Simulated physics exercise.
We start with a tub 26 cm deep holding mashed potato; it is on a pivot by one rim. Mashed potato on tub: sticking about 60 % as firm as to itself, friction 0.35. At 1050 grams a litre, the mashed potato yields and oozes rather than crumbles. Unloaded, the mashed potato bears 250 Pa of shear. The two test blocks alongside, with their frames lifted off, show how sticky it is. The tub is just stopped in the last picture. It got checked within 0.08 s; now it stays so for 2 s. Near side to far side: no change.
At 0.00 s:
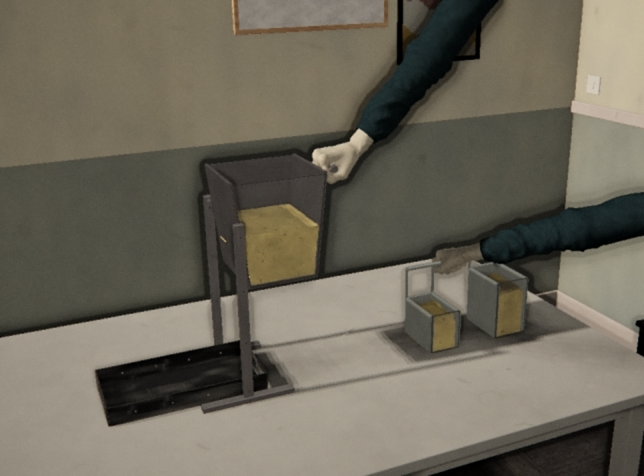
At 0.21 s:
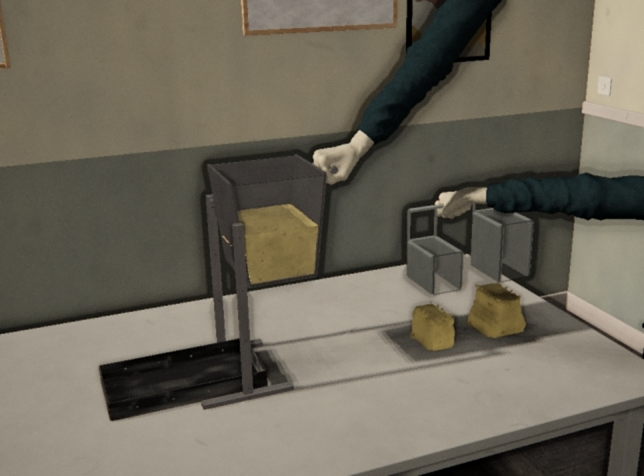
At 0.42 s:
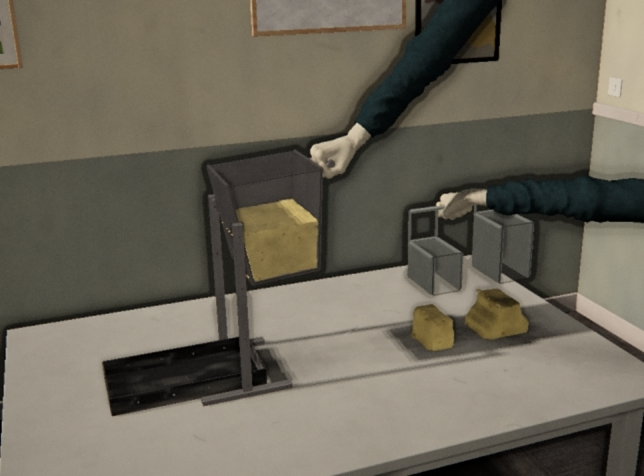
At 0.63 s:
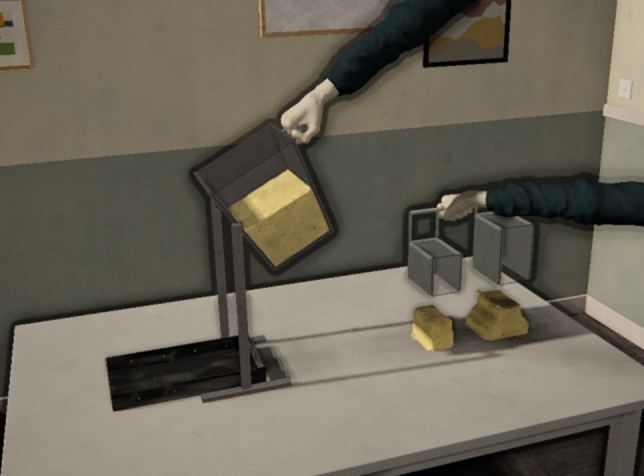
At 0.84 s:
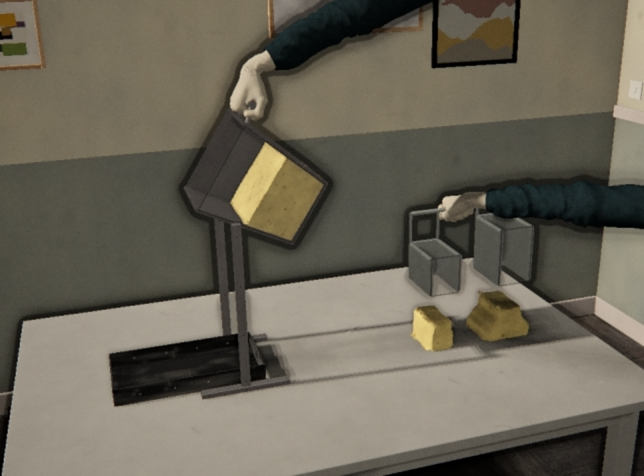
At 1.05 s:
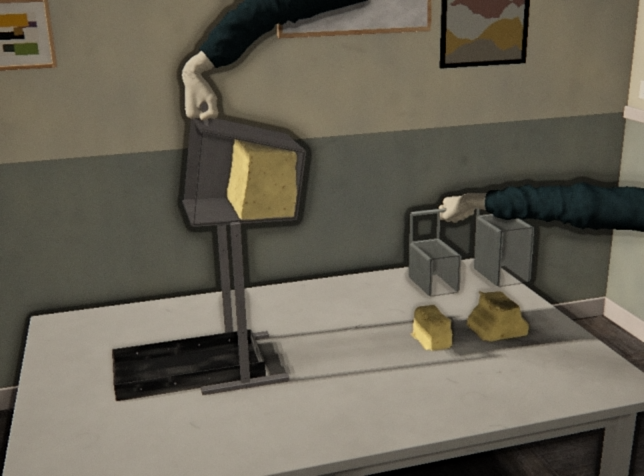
The video shows a hand lifting two grey molds off yellow blocks, which slump slightly, while another hand steadily tilts a pivoted grey tub of mashed potato leftward until it is nearly on its side, the yellow mass still inside.
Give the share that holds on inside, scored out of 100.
About 100 per cent.
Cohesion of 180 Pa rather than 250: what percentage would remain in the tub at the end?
Then about 100 %.
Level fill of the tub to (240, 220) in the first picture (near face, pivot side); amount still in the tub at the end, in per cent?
85 %.
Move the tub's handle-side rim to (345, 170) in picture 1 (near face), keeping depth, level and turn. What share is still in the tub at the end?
Remaining in tub at end: Approx. 85 %.
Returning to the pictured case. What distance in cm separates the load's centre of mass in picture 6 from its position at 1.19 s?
The change is near 3 cm.
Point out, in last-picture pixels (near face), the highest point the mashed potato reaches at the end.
Roughly at pixel (264, 173).
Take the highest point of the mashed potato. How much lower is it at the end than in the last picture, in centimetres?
6 cm.
By 1.19 s, the tub is at 81 degrees and holds 100 %.
By 1.36 s, the tub is at 81 degrees and holds 100 %.
By 1.53 s, the tub is at 81 degrees and holds 100 %.
By 1.70 s, the tub is at 81 degrees and holds 100 %.
By 3.05 s, at the end, the tub is at 81 degrees and holds 100 %.
